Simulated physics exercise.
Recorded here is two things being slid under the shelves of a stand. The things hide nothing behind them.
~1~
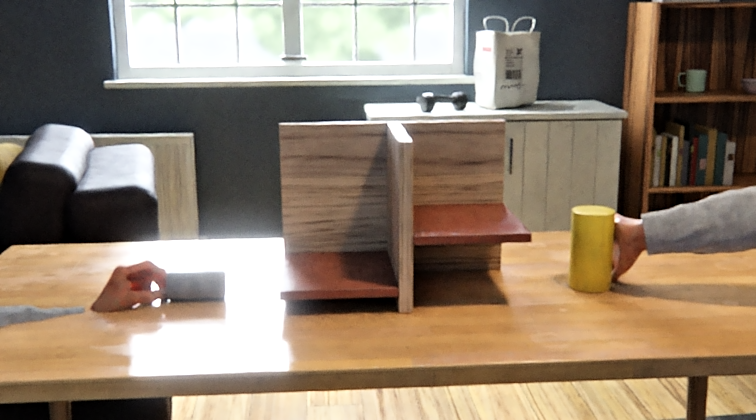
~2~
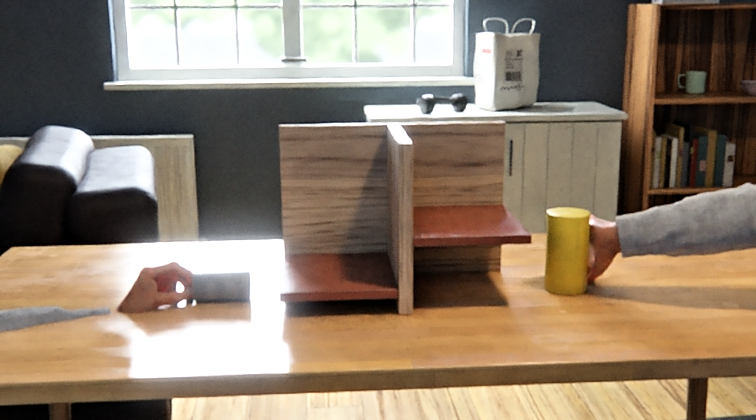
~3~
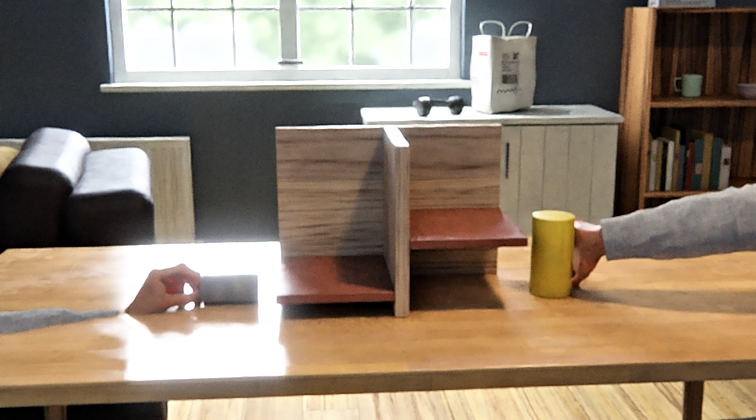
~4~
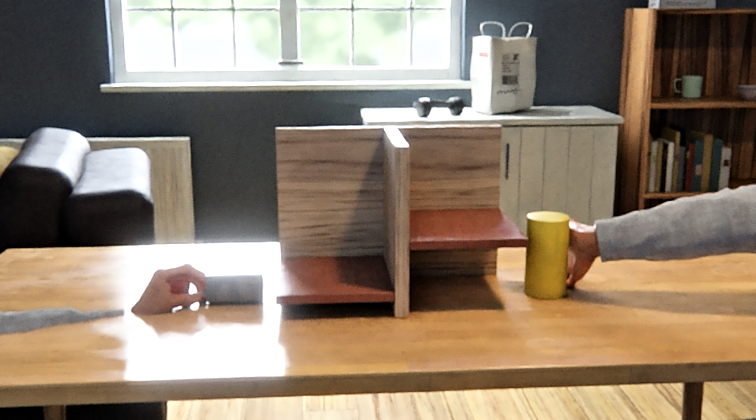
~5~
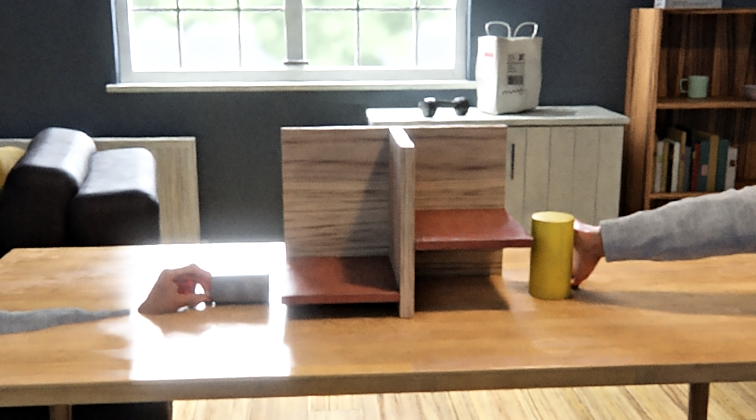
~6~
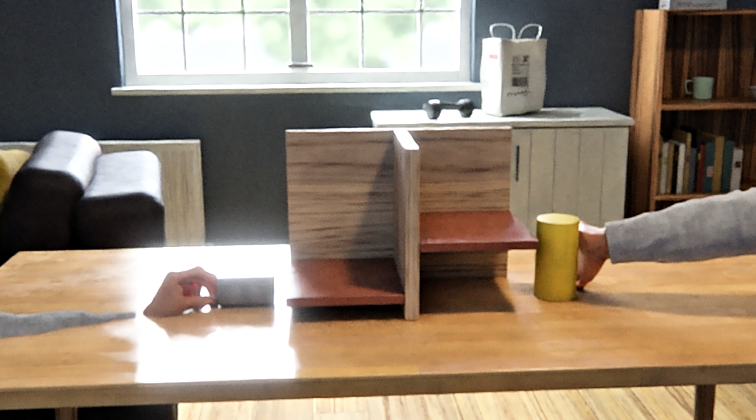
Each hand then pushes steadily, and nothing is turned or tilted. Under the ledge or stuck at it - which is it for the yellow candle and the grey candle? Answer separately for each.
In the end the yellow candle gets stuck, the grey candle gets stuck.
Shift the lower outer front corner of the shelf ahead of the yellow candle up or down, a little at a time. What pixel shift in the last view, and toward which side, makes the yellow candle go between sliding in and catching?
16 pixels up.
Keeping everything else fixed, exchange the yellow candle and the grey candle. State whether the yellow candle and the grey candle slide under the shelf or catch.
The yellow candle catches on the edge; the grey candle slides in.
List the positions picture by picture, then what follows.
In the first picture, hands sliding the things forward; yellow candle (591, 249); grey candle (197, 285); shelf (399, 212).
In the second picture, hands sliding the things forward; grey candle (222, 286); shelf (399, 214).
In the third picture, hands sliding the things forward; yellow candle (552, 254); shelf (395, 217).
In the fourth picture, hands sliding the things forward; grey candle (235, 288); shelf (395, 217).
In the fifth picture, hands sliding the things forward; yellow candle (551, 255); shelf (400, 217).
In the sixth picture, hands sliding the things forward; yellow candle (556, 257); grey candle (247, 290); shelf (405, 219).
Then, 0.18 s on from there, yellow candle sliding up to the opening near (552, 258); grey candle sliding up to the opening near (251, 290).
Then, 0.26 s on from there, yellow candle sliding up to the opening near (543, 257); grey candle sliding up to the opening near (260, 290).
In the end, the yellow candle stops at the shelf, near (543, 257); the grey candle stops at the shelf, near (260, 290).
